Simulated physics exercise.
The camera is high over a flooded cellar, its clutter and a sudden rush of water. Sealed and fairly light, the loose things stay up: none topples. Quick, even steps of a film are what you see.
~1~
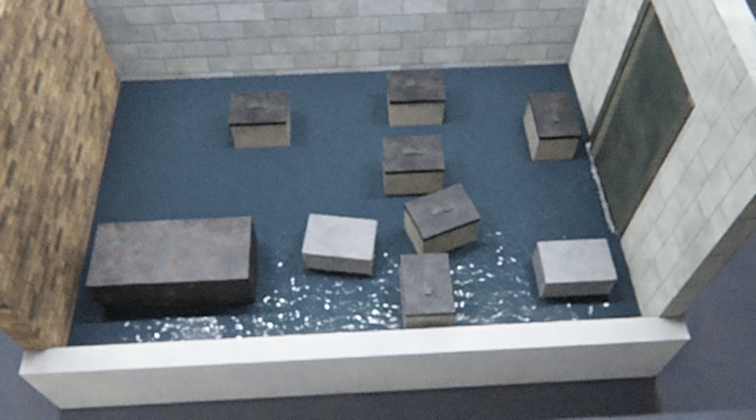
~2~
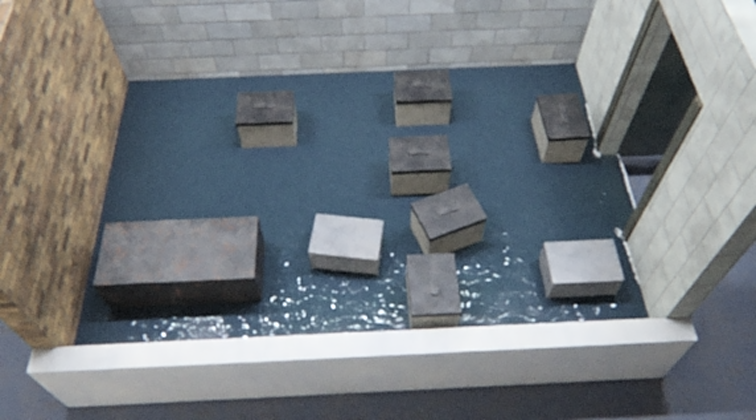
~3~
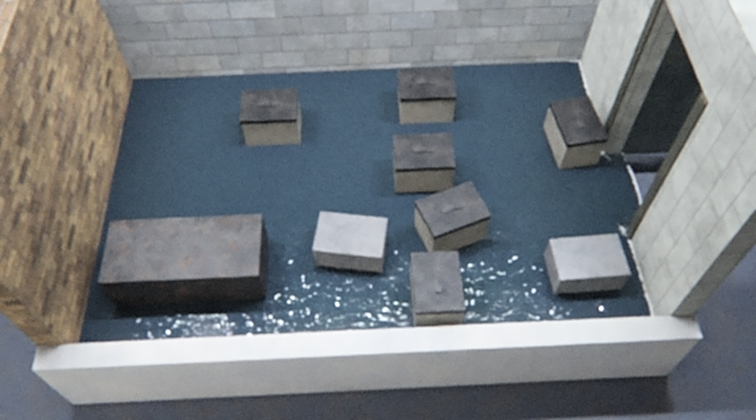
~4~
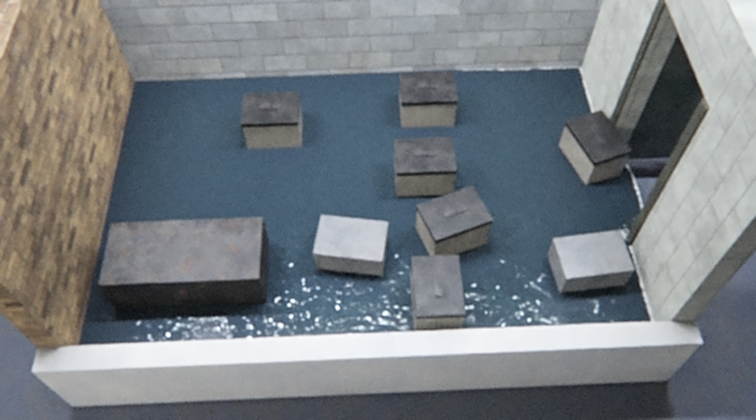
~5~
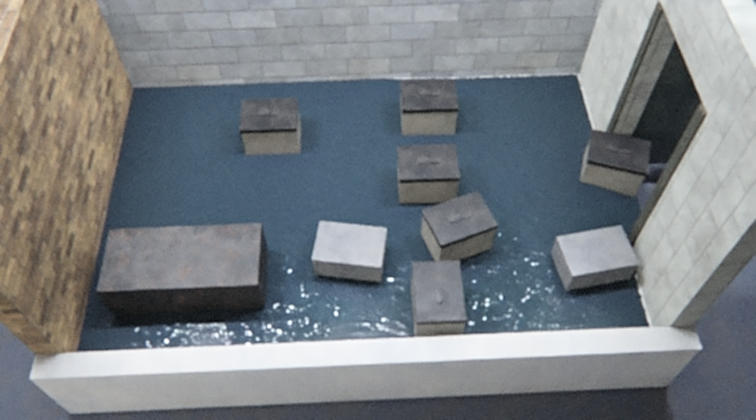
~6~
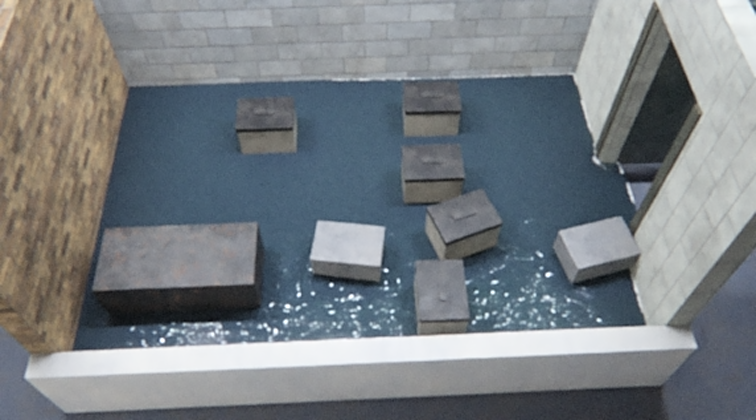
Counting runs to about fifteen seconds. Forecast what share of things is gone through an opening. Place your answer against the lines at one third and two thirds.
It sits at or past the two-thirds line.
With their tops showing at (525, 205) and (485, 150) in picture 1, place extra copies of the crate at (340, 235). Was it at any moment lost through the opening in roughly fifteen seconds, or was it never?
Well, the first one leaves, but the second one leaves.
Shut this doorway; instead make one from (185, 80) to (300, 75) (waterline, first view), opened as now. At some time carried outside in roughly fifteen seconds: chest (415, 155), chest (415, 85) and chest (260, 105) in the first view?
First lost, second lost, third lost.
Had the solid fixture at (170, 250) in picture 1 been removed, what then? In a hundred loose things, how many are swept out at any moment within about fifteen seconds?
Share affected: Approx. 90 %.
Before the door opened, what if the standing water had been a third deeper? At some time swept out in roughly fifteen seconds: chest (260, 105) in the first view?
It does not get out.
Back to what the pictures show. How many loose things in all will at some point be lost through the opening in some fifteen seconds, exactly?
The count is 6.
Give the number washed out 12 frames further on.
2.
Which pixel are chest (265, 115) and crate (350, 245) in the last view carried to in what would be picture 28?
First one at roughly (356, 120), second at roughly (495, 236).
A moment on, 1 of 8 are out; 7 afloat.
Next, 2 of 8 are out; 6 afloat.
Later, 5 of 8 are out; 3 afloat.
In the end, 6 of 8 are out; 2 afloat.
